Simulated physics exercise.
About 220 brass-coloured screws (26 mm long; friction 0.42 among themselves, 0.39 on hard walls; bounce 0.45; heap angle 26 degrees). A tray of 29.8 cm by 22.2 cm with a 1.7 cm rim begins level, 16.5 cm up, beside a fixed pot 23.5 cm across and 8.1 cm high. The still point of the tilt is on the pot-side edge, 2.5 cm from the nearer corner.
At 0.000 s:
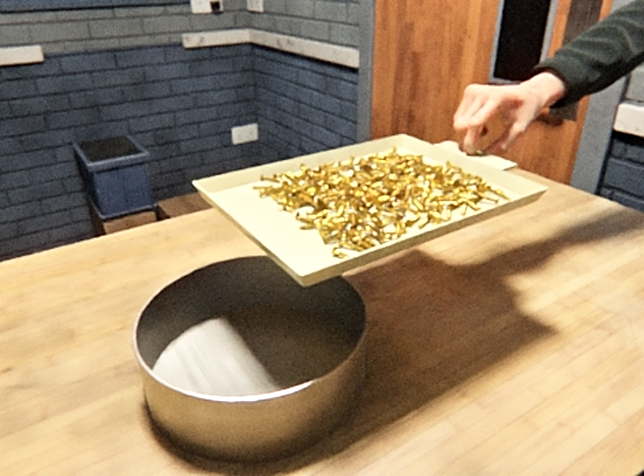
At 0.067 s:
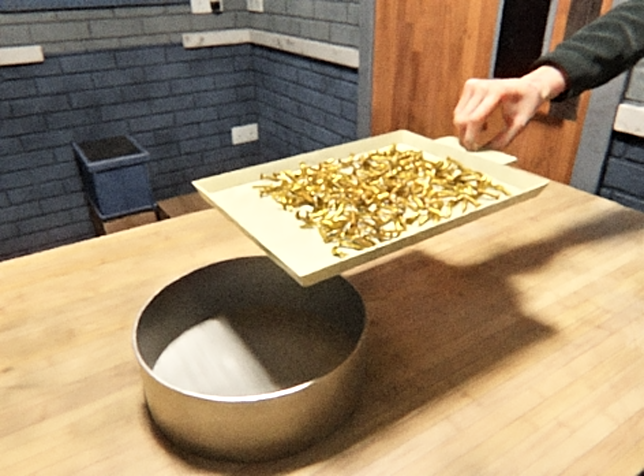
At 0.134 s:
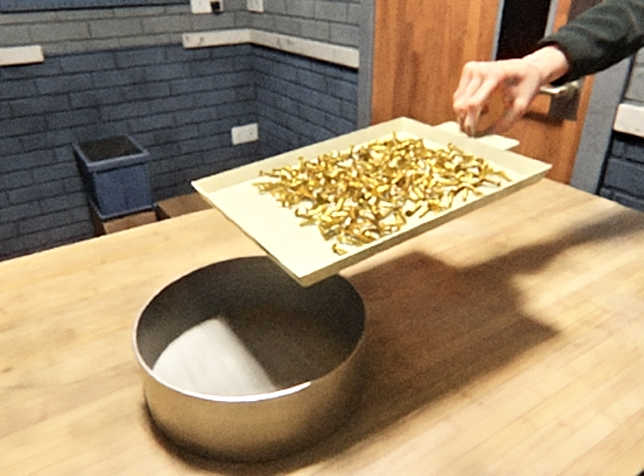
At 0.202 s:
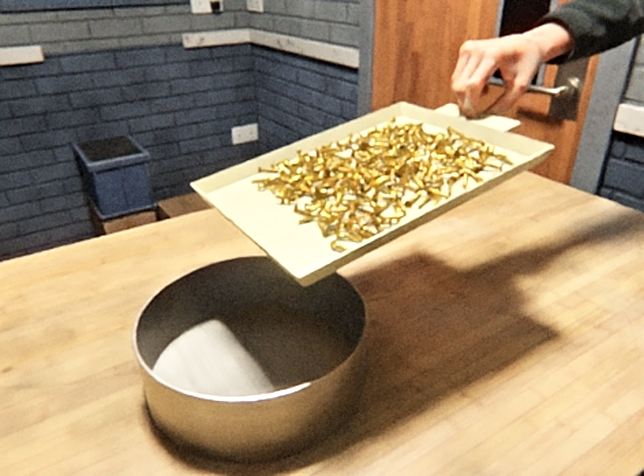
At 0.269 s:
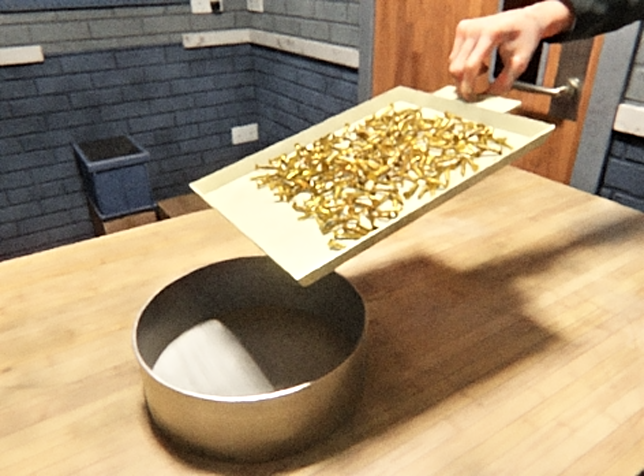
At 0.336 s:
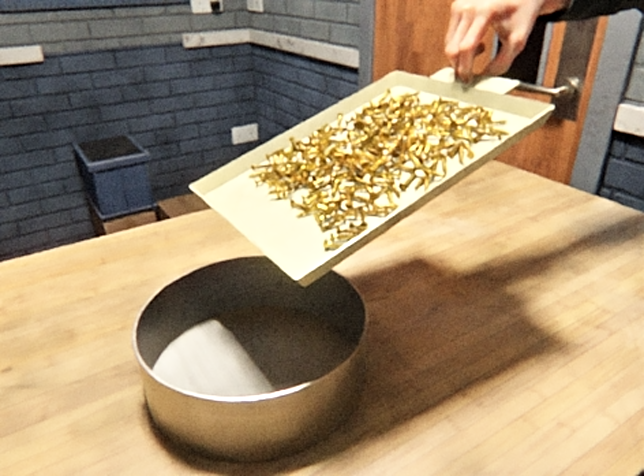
On a wooden tabletop, a hand raises one end of a tray of brass-coloured screws.
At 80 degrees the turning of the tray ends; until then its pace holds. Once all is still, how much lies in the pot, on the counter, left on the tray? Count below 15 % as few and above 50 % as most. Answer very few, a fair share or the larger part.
Pot: The larger part, counter: Very few, tray: Very few.
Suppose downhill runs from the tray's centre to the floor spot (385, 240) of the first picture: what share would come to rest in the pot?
Some 15 per cent.
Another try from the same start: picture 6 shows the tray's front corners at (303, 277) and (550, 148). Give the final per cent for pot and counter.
Pot 30, counter 70.
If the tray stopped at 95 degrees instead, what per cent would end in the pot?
It would be near 95 per cent.
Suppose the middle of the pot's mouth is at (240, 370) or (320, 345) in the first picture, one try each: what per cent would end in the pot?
About 60 and 45 per cent.
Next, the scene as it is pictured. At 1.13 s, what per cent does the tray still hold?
Some 50 per cent of the load.
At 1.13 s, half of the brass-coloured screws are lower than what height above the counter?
About 16 cm.
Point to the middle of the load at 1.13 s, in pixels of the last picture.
Near (220, 246).
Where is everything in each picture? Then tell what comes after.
In the first frame, tray tilt 0 degrees, front corners at (304, 268) and (539, 186); middle of the pieces at (382, 191); pot at (253, 313).
In the second frame, tray tilt 1 degrees, front corners at (304, 268) and (540, 181); middle of the pieces at (382, 188).
In the third frame, tray tilt 5 degrees, front corners at (303, 269) and (542, 166), lowest corner left back; middle of the pieces at (382, 180).
In the fourth frame, tray tilt 9 degrees, front corners at (301, 269) and (544, 146), lowest corner left back; middle of the pieces at (381, 170).
In the fifth frame, tray tilt 13 degrees, front corners at (300, 270) and (544, 127), lowest corner left back; middle of the pieces at (378, 161).
In the sixth frame, tray tilt 17 degrees, front corners at (299, 271) and (544, 107), lowest corner left back; middle of the pieces at (374, 152); pot at (253, 313). Its pace works out near 65 degrees a second.
After 0.81 s, tilt 47 degrees; the tray holds 100 %, the pot 0 %.
After 1.13 s, tilt 67 degrees; the tray holds 50 %, the pot 35 %.
Then, at 1.54 s, tilt 80 degrees; the tray holds 10 %, the pot 75 %.
By 2.4 s all is still; pot 90 %, counter 5 %, tray 0 %.
